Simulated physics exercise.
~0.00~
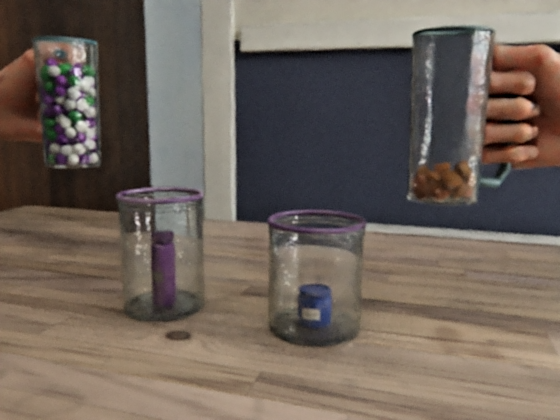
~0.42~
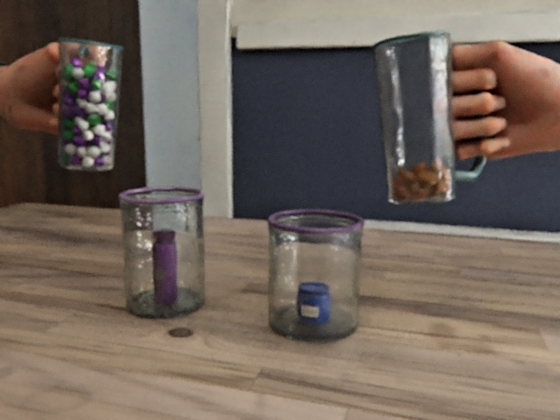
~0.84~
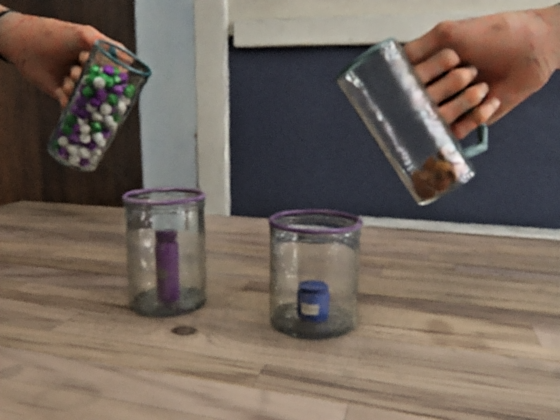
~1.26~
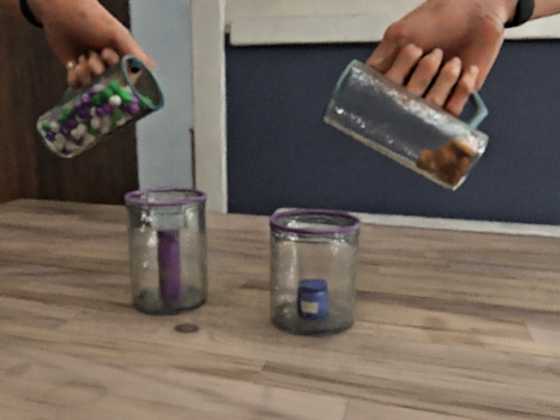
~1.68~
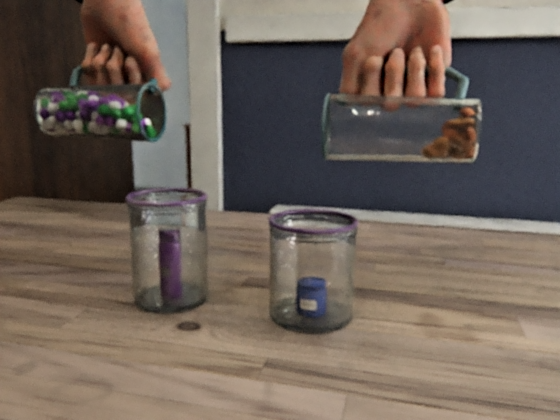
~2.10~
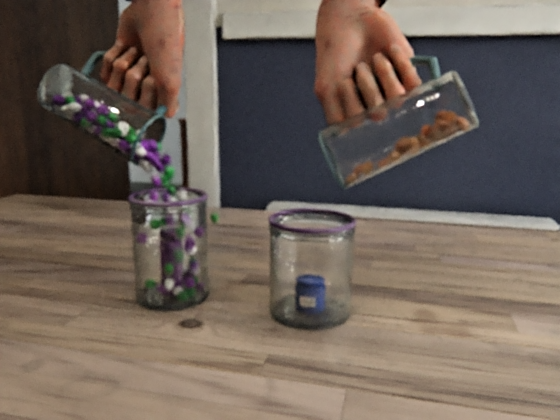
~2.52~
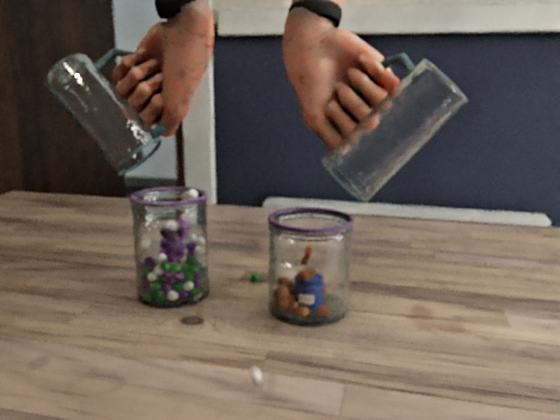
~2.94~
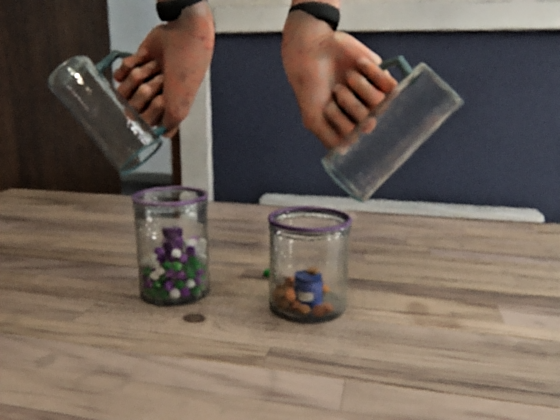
Two hands tip cups of beads and brown pieces into jars, leaving both objects showing.
